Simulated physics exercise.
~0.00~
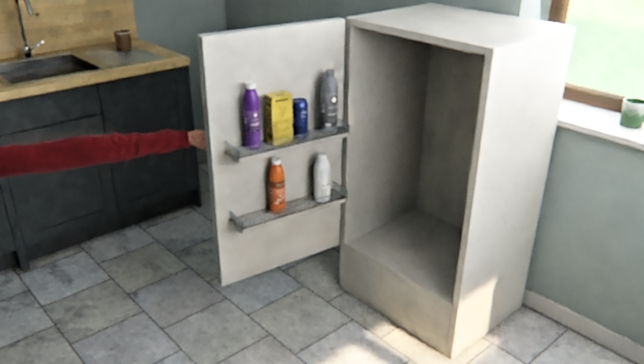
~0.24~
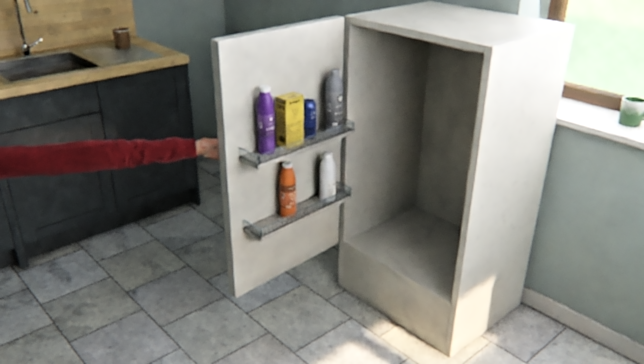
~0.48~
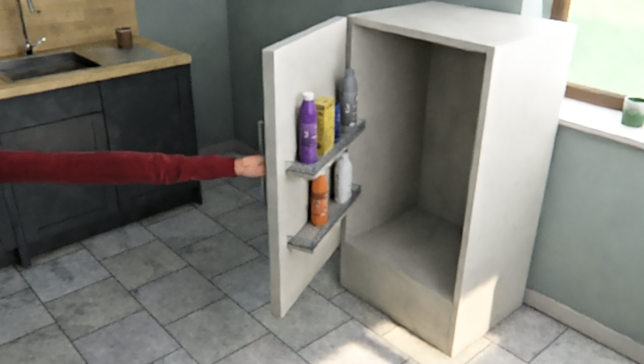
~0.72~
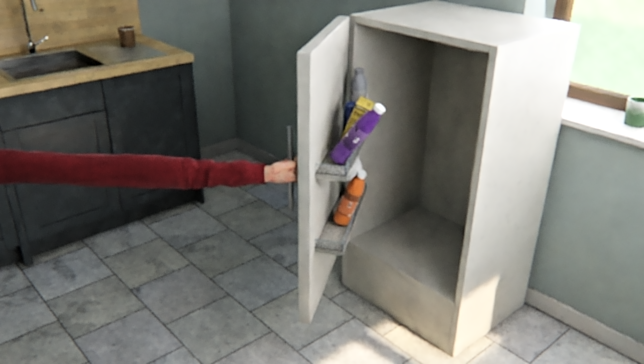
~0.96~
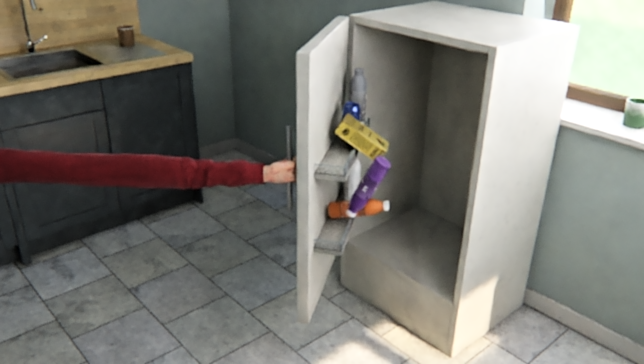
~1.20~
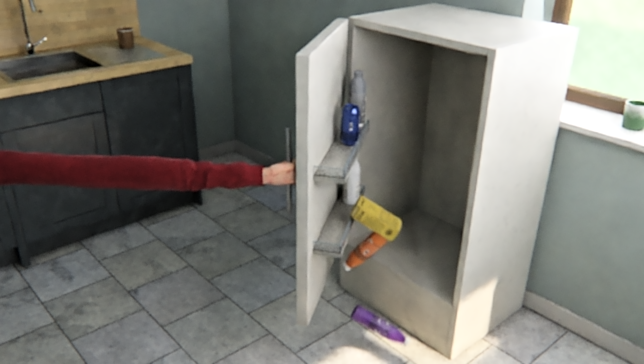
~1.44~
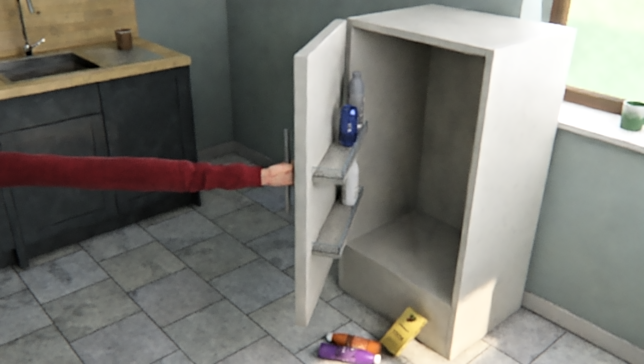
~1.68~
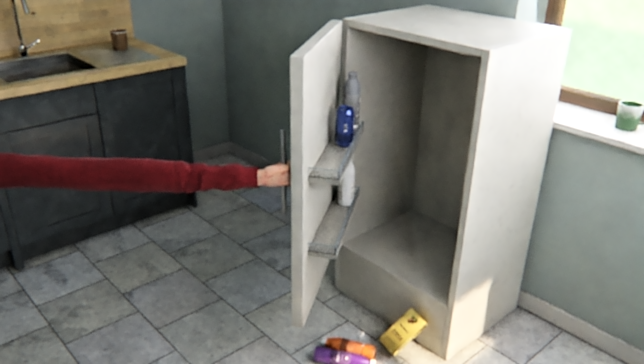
Red-sleeved arm swinging a loaded fridge door partway shut, sending purple and orange bottles and a yellow carton tumbling onto the floor.
